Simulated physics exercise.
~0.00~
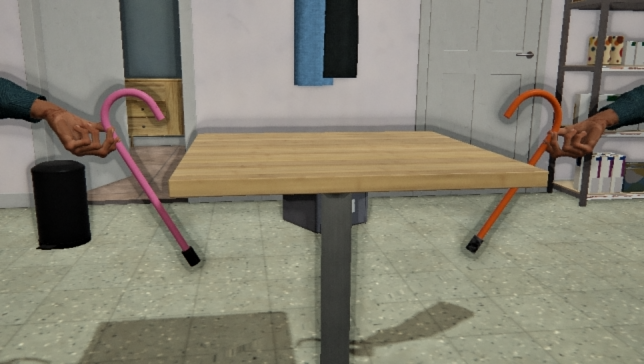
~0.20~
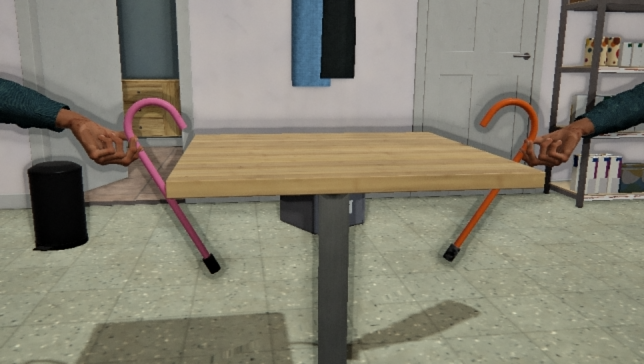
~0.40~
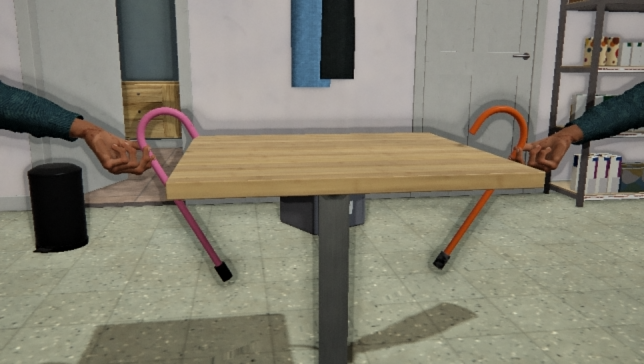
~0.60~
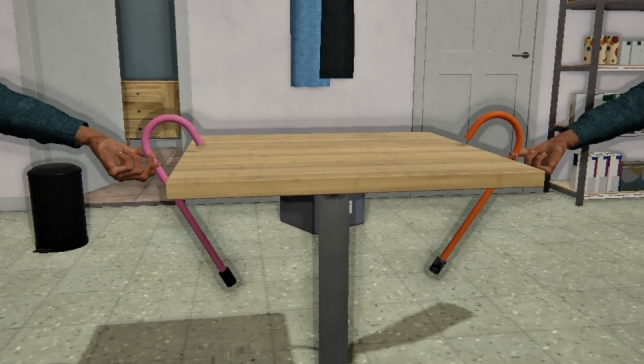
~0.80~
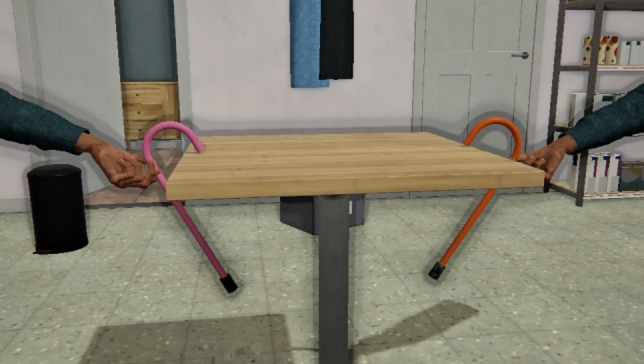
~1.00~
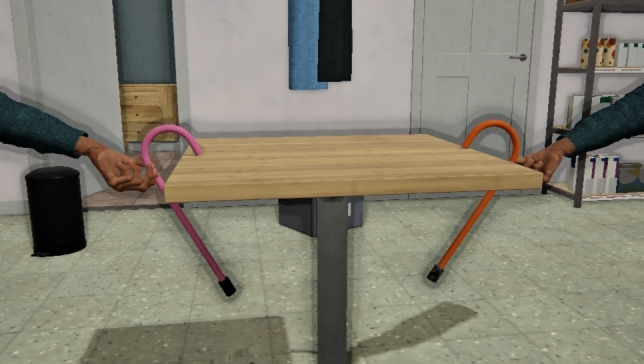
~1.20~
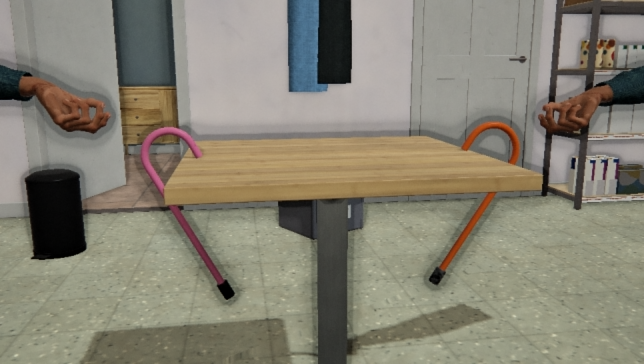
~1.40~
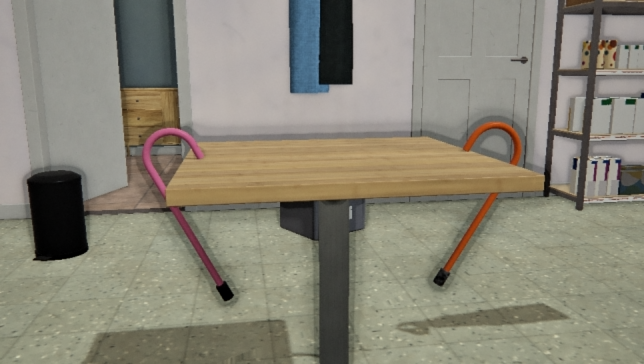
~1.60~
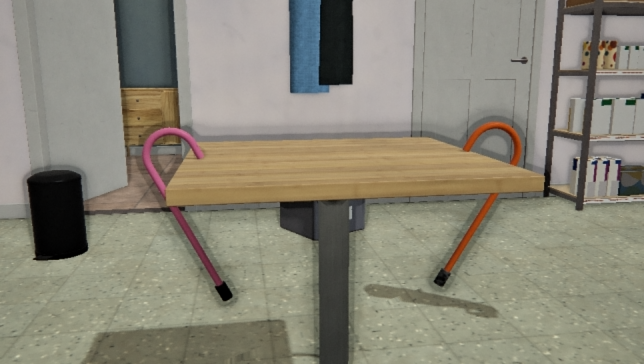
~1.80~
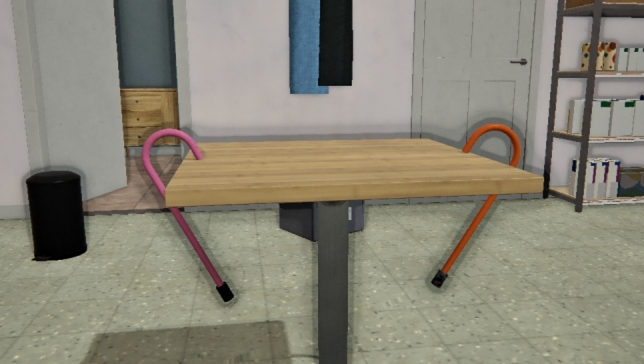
The clip shows two hands bringing a pink cane and an orange cane inward to opposite edges of a wooden table, lowering their crooks over the left and right sides, then letting go and withdrawing, leaving both canes hanging at a slant from the tabletop.
